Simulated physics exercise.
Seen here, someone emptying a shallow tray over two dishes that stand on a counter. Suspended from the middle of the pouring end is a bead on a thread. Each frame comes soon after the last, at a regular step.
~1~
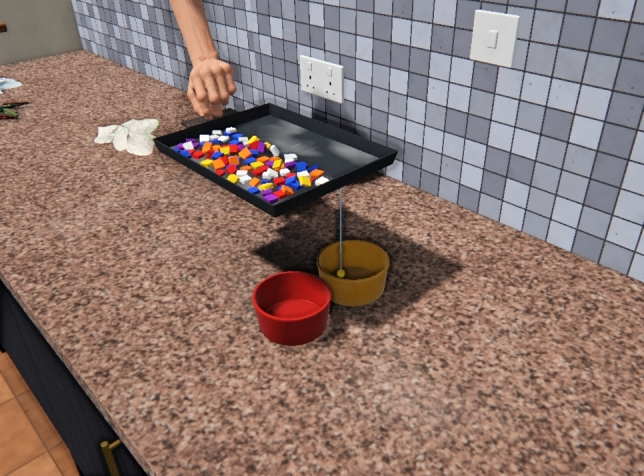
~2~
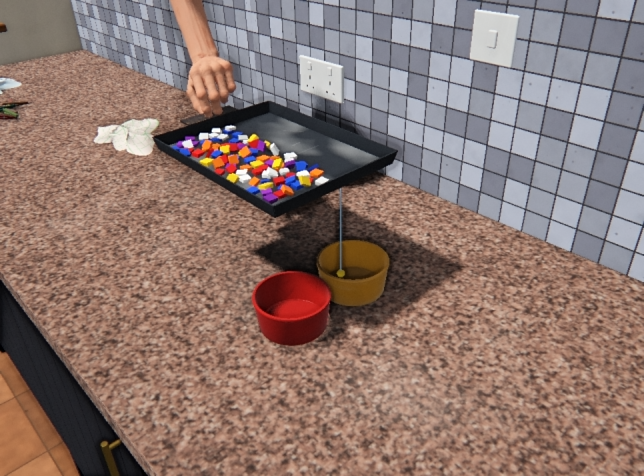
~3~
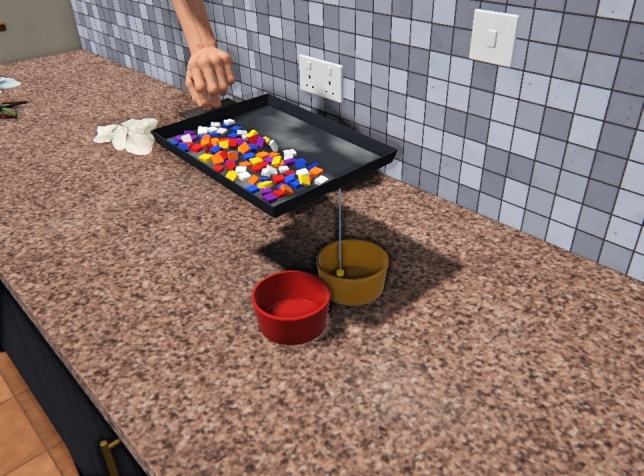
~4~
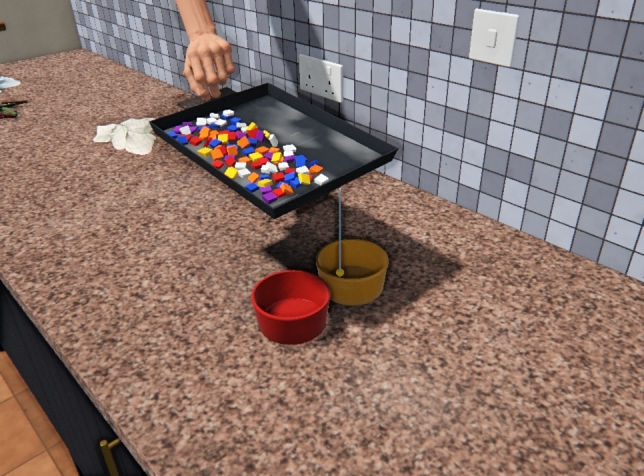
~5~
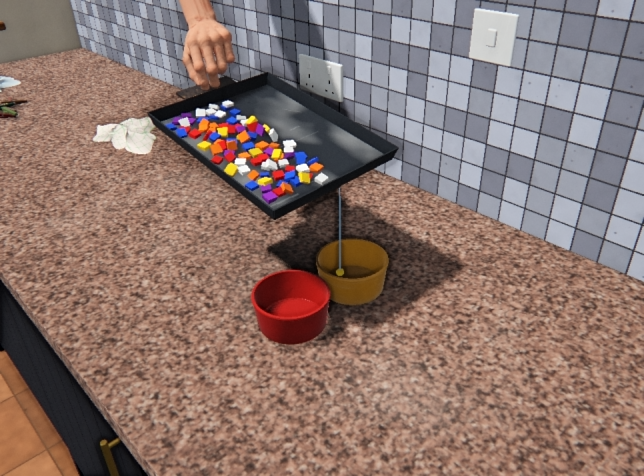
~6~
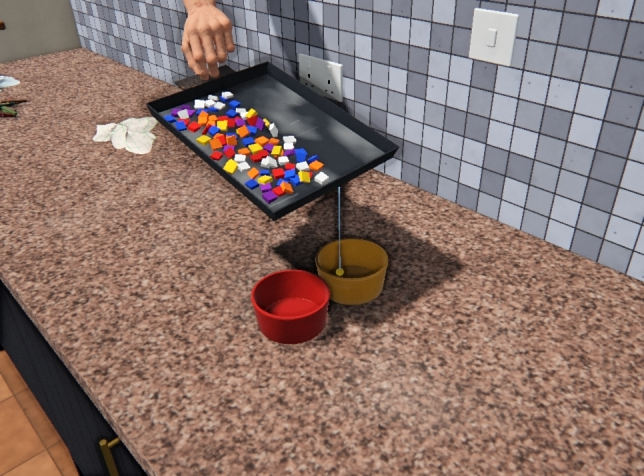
A hand gradually raising the far end of a dark tray of colourful mosaic tiles above red and mustard-yellow dishes on a counter.
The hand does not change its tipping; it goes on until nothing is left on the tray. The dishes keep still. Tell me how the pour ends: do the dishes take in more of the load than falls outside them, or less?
They take in less than falls outside.
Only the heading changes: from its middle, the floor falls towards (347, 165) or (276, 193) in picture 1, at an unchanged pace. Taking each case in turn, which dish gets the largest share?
Outcome by order - one: Right side; two: Left side.
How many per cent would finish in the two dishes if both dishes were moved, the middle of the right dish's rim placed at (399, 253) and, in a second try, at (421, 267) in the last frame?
Trial 1: 20 percent; trial 2: 20 percent.
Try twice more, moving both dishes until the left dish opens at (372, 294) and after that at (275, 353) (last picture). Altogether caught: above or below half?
Well, a minority share the first time and a majority share the next.
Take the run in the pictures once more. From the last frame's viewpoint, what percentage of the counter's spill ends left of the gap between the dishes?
That's about 50 per cent of the spill.
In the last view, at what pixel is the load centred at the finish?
Roughly at (315, 352), give or take.
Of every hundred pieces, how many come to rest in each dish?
In the left dish 20 per cent comes to rest, in the right dish 0 per cent.
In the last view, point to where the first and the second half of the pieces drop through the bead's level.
Near (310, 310) and later near (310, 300).
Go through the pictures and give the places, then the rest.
The first frame shows corners of the pouring end (274, 203) and (393, 151), level; middle of the load (251, 162), mosaic tiles; left dish (318, 324); right dish (378, 286); bead on its thread (341, 273).
The second frame shows corners of the pouring end (274, 203) and (393, 150), level; middle of the load (250, 161).
The third frame shows corners of the pouring end (274, 204) and (393, 149), tipped barely, lowest at the left corner; middle of the load (250, 157).
The fourth frame shows corners of the pouring end (274, 205) and (393, 148), tipped a little, lowest at the left corner; middle of the load (249, 152).
The fifth frame shows corners of the pouring end (274, 207) and (394, 147), tipped a little, lowest at the left corner; middle of the load (249, 147).
The sixth frame shows corners of the pouring end (275, 209) and (394, 146), tipped a little, lowest at the left corner; middle of the load (249, 142); left dish (316, 322); right dish (377, 284).
Just after the last frame, tray tipped steeply; every one on the tray.
A moment on, tray tipped right over; roughly two thirds on the tray; just a few in the left dish; about a tenth outside both; roughly a quarter in the air.
Further on, tray tipped past a quarter turn; roughly a quarter in the left dish; the larger part outside both.
When it is over, tray tipped past a quarter turn; roughly a quarter in the left dish; not one in the right dish; the larger part outside both.
